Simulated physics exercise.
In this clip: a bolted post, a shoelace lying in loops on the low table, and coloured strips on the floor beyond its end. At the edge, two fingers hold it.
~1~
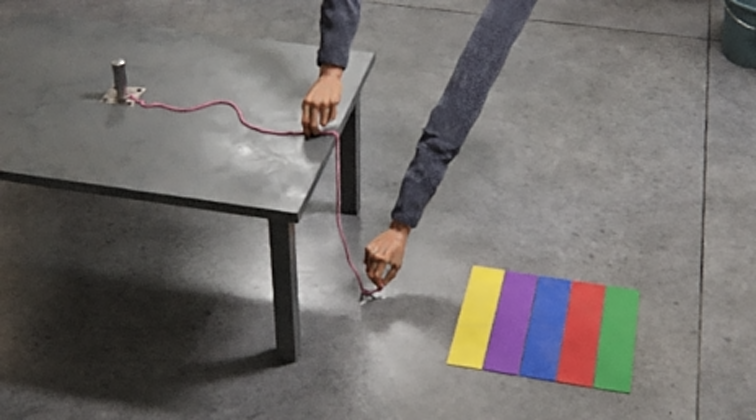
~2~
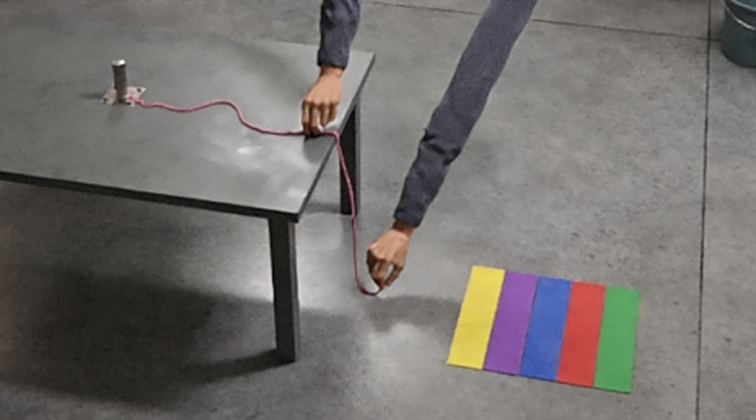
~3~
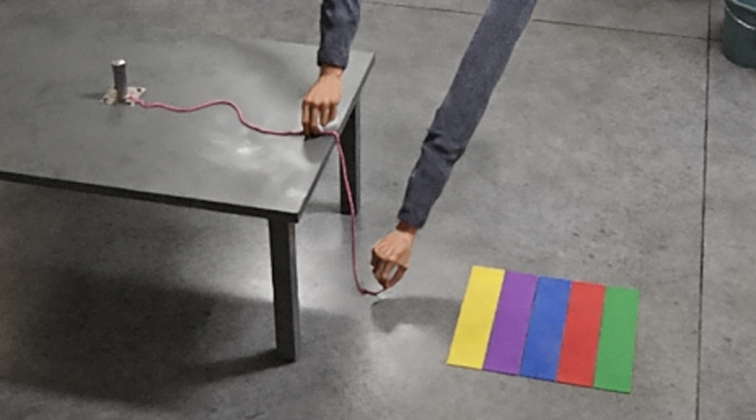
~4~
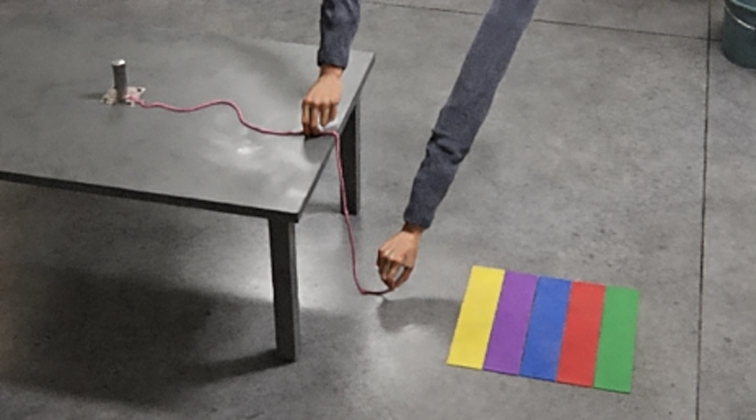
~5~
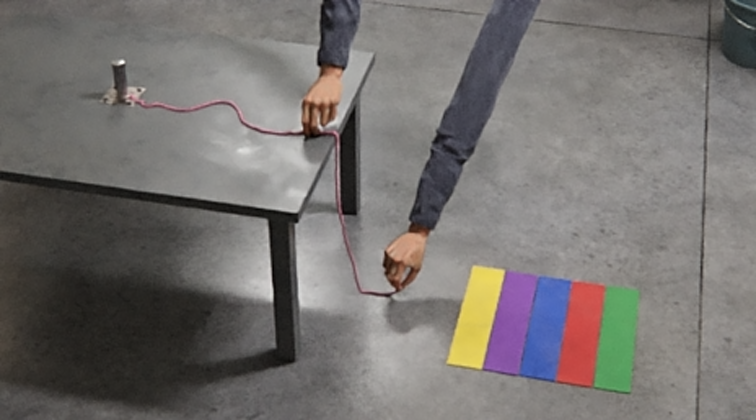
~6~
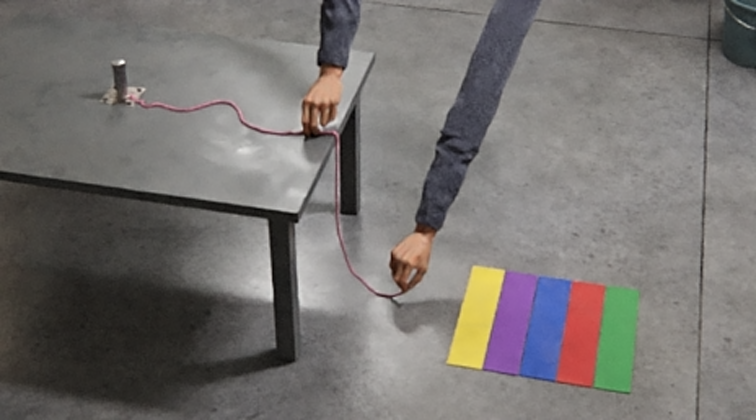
Beside a low table, a hand slowly draws a red cord's end slightly right above the floor.
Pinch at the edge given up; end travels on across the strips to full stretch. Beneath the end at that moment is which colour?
Beneath it is blue.
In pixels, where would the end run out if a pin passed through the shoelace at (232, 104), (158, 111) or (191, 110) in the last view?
(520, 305), (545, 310), (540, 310).
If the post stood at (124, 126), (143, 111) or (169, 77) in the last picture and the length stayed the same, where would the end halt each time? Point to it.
Respectively (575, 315), (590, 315) and (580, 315).
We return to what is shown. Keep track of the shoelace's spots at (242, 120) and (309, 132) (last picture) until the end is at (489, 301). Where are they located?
They go to (275, 122) and to (340, 148).
Soon after, end near (490, 301); over yellow.
After that, end near (529, 307); over purple.
At the stop, end near (552, 310); over blue. Over blue.
